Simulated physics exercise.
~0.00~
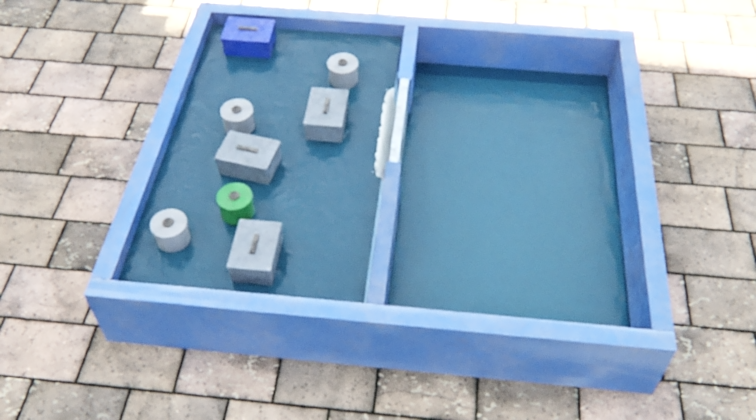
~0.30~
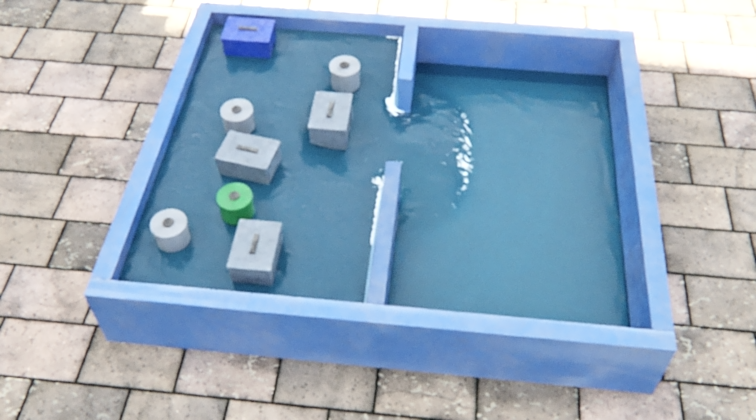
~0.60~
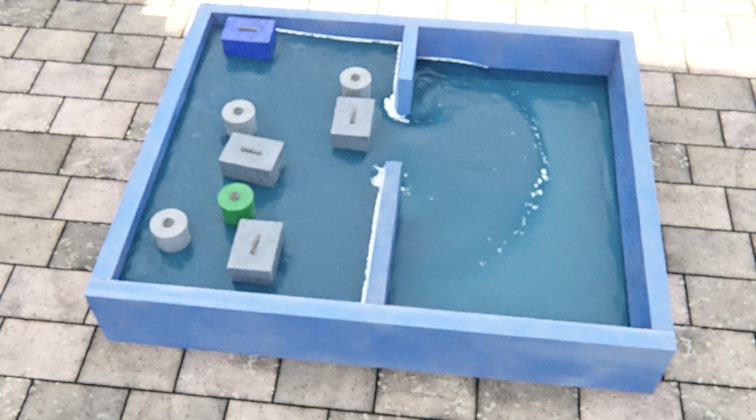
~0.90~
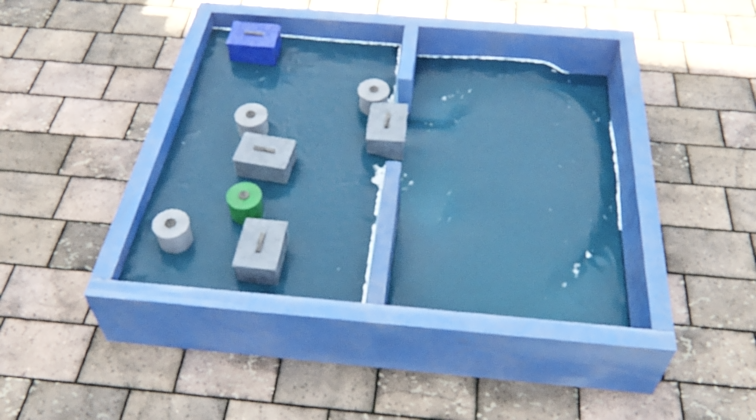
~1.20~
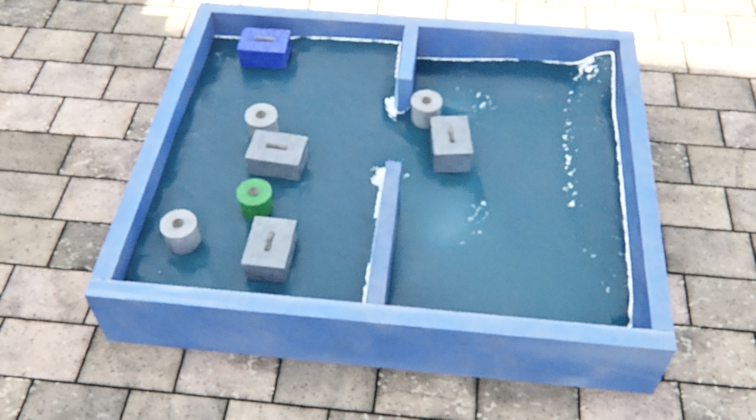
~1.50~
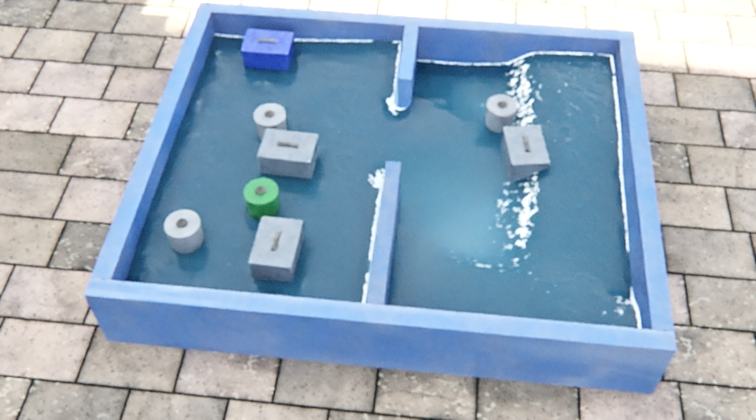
A blue-walled basin of water, split by a low divider, sits on grey paving and is seen from high up by a still camera. In the left half float a blue block at the back, a green round tub and several grey blocks and tubs. The divider's middle board vanishes, white ripples sweep right, and a grey block and tub drift through the gap while the others shift slightly right.
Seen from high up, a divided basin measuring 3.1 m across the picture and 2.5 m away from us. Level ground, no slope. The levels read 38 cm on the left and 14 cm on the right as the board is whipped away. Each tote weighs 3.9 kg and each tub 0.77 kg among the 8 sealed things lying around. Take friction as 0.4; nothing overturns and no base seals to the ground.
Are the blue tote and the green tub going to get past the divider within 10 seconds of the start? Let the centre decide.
Looks like the blue tote remains behind; looks like the green tub remains behind.
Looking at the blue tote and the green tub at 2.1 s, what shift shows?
I'd guess about 10 cm and 30 cm by that point.
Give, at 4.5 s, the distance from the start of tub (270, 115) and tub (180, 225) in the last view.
Respectively 30 and 10 centimetres.
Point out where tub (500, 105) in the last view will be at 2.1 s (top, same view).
Position: Approx. (503, 74).
After 2.1 s the blue tote is near (269, 38), 0.1 m from its start, afloat; the green tub is near (270, 184), 0.3 m from its start, afloat; 2 of 8 are over the mark; 8 afloat.
After 4.5 s the blue tote is near (272, 46), 0.2 m from its start, afloat; the green tub is near (270, 188), 0.2 m from its start, afloat; 2 of 8 are over the mark; 8 afloat.
After 7.0 s the blue tote is near (278, 45), 0.2 m from its start, afloat; the green tub is near (291, 192), 0.4 m from its start, afloat; 3 of 8 are over the mark; 8 afloat.
After 10.0 s the blue tote is near (296, 44), 0.4 m from its start, afloat; the green tub is near (291, 185), 0.4 m from its start, afloat; 3 of 8 are over the mark; 8 afloat.
